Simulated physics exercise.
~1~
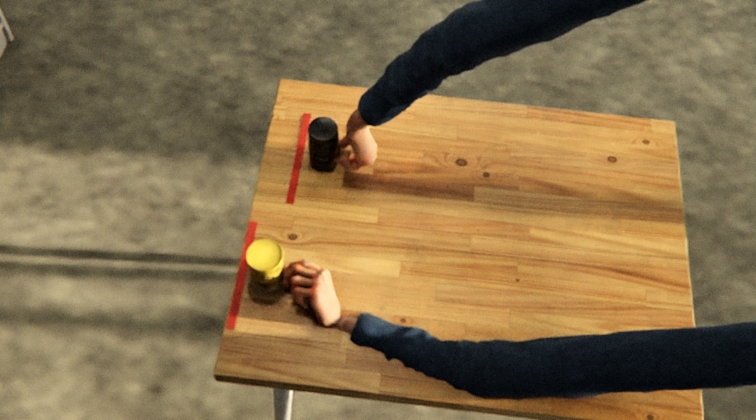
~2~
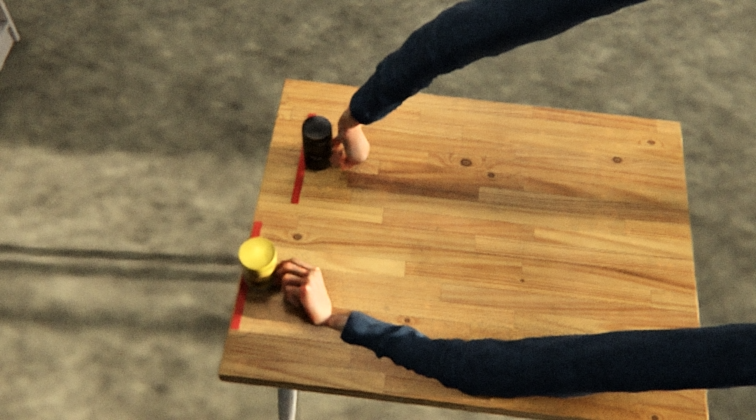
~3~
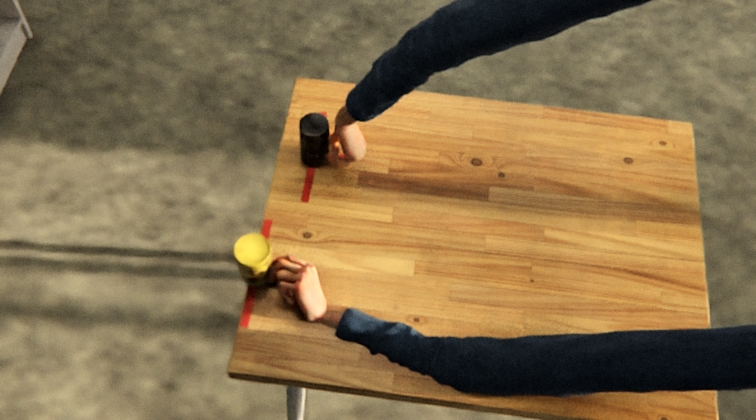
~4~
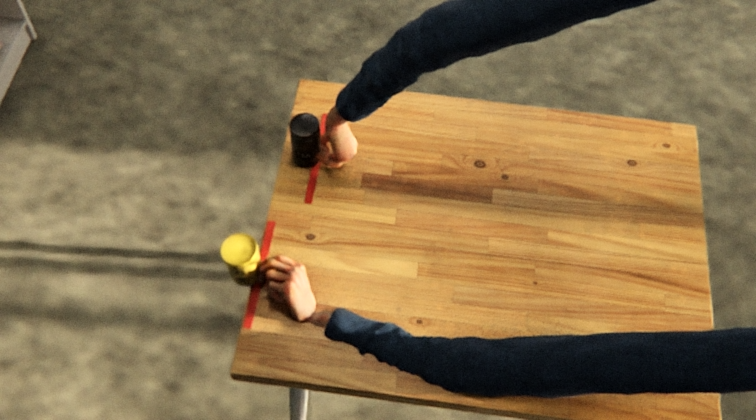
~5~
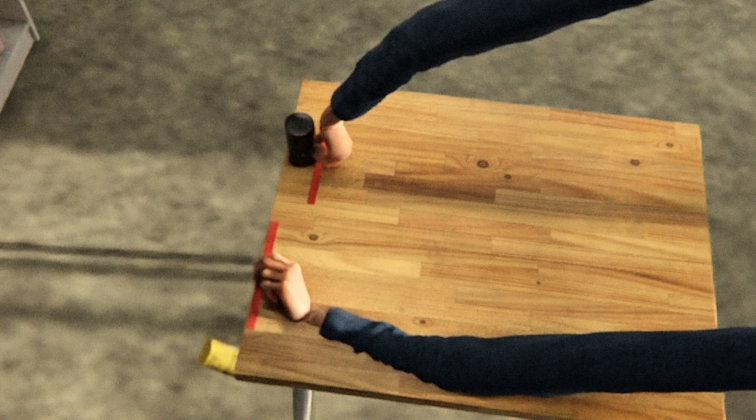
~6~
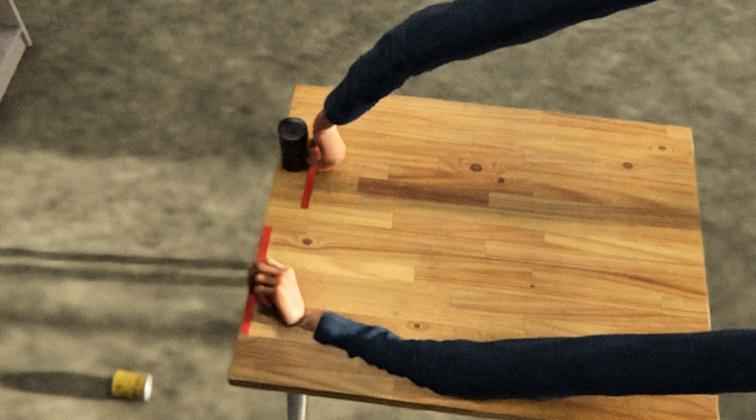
A yellow pot nudged left by fingertips falls to the floor; a black jar stays on the table.
